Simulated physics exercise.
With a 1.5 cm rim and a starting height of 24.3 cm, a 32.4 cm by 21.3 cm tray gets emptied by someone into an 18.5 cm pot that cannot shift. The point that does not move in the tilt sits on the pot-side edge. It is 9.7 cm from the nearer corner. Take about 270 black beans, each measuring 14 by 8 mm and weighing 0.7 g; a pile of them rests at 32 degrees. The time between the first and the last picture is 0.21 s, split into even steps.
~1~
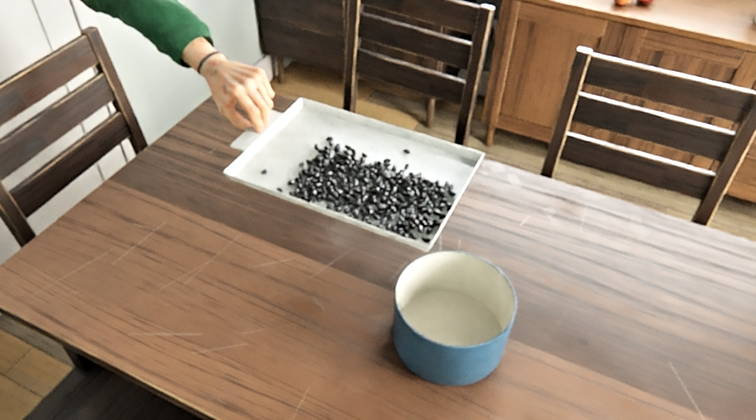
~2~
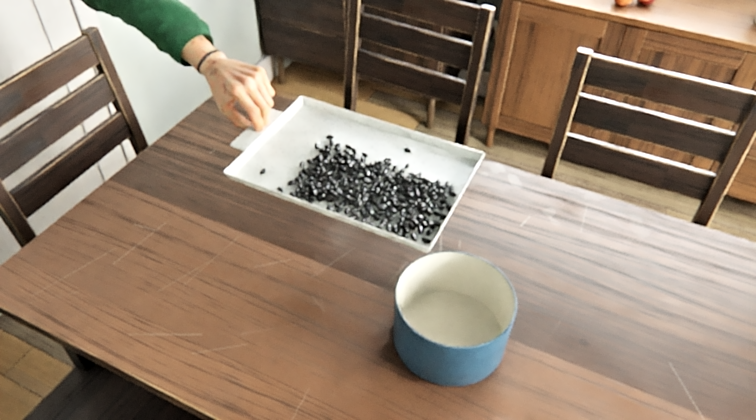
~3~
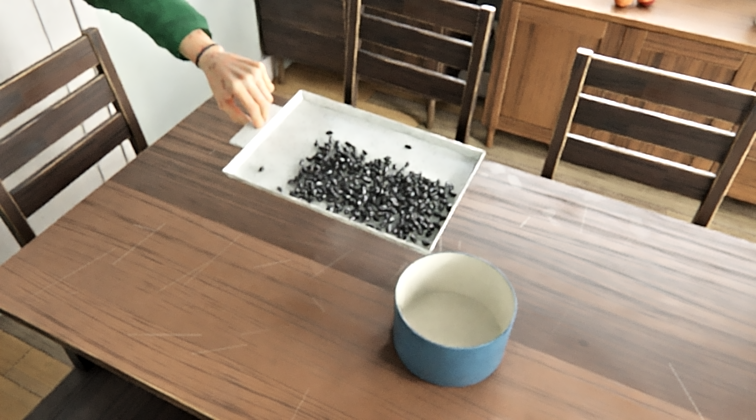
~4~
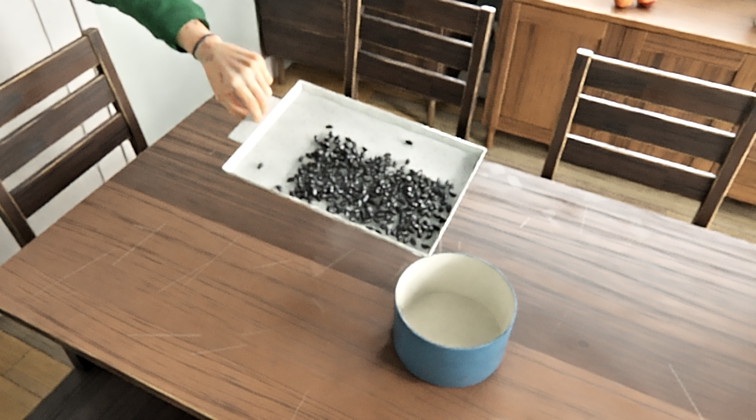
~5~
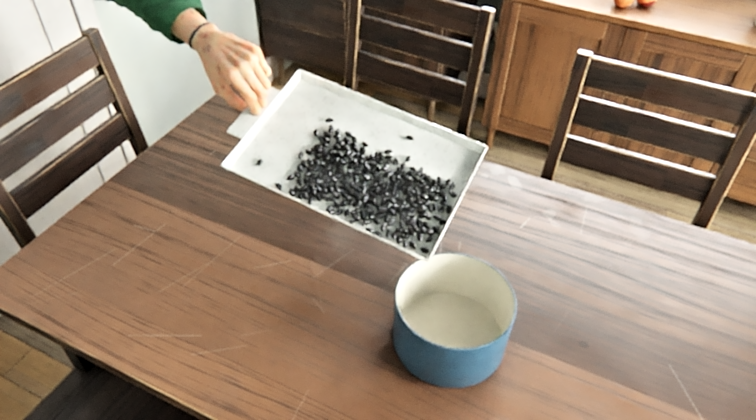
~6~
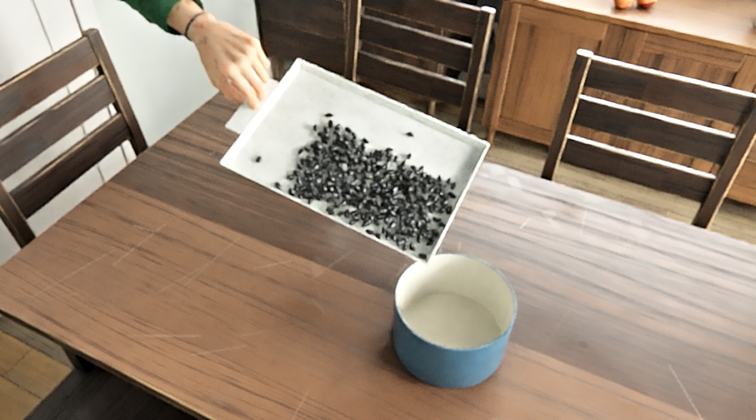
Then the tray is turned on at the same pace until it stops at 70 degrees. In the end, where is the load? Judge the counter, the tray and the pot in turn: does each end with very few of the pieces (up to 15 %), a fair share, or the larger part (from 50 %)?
Counter: A fair share. Tray: Very few. Pot: The larger part.
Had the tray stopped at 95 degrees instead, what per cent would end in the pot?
In that case, near 65 percent.
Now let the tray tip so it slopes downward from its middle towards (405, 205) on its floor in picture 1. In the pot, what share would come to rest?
Roughly 80 percent of them.
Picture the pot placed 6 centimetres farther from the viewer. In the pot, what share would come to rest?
Then roughly 5 percent would land in it.
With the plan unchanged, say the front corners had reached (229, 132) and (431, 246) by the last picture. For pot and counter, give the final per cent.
Per cent by place - pot 50, counter 40.
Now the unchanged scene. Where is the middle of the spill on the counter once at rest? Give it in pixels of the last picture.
I'd put it near (367, 373).
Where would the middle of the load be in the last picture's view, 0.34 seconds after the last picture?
I reckon close to (384, 222).
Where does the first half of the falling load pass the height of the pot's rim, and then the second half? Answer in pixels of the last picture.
Roughly (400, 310) to start, and after that (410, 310).
Then, 0.20 s after the last picture, tilt 45 degrees; the tray holds 100 %, the pot 0 %.
Then, 0.34 s after the last picture, tilt 63 degrees; the tray holds 95 %, the pot 0 %.
Then, 0.60 s after the last picture, tilt 70 degrees; the tray holds 25 %, the pot 35 %.
In the end, counter 35 %, tray 5 %, pot 60 %.
